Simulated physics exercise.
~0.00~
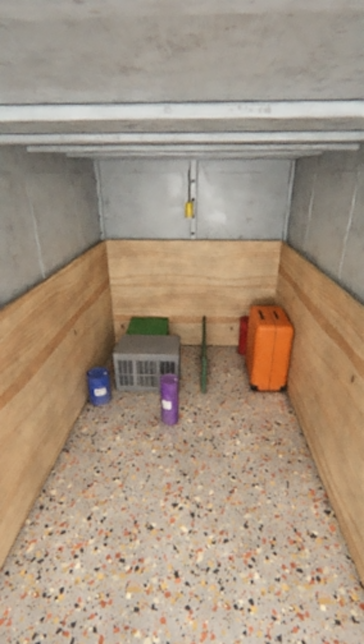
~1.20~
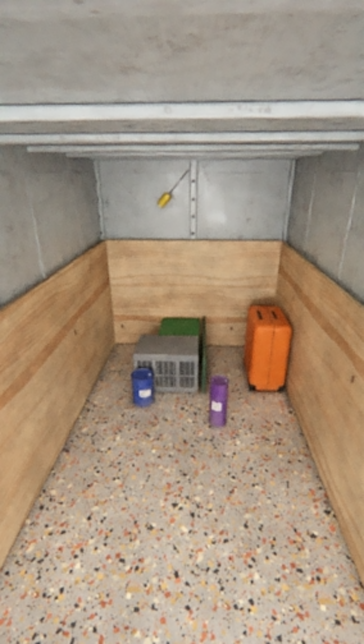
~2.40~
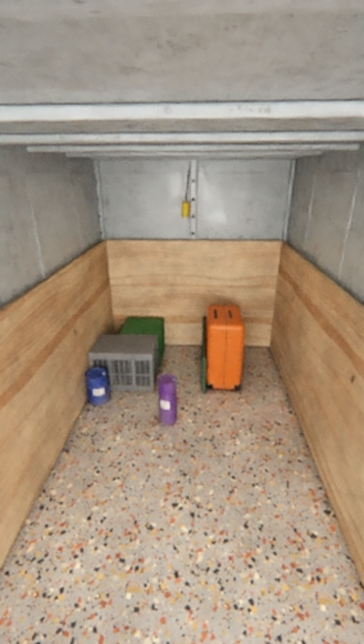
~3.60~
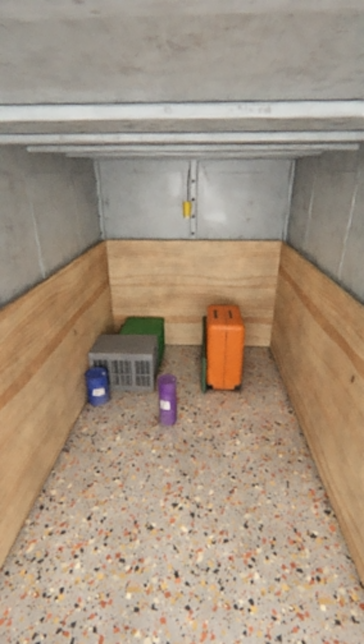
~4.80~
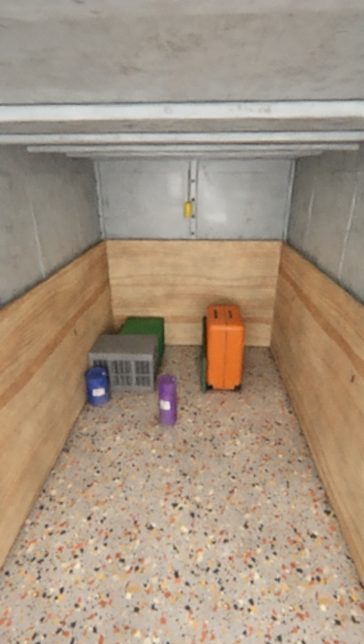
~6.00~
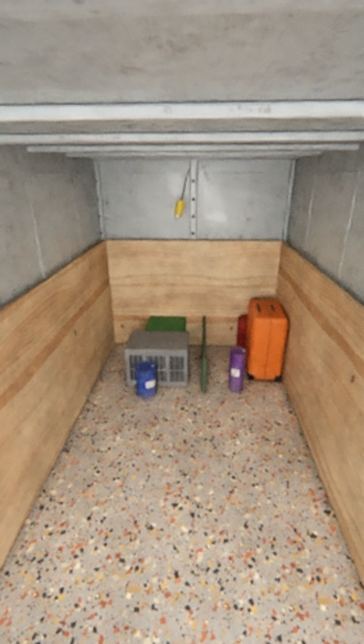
At first, an orange case stands at the right of a wood-lined van bay, with a grey chest, a green chest and blue and purple canisters to its left, and a red canister partly hidden at the back. The chests and the blue and purple canisters shift right while the orange case stays put, and a yellow tag on the back wall swings out to the left. Next, all five move left, the orange case included. Everything on the floor then rests in place. Finally the load shifts right and deeper into the bay, ending with both canisters and the case upright, the purple one beside the case.
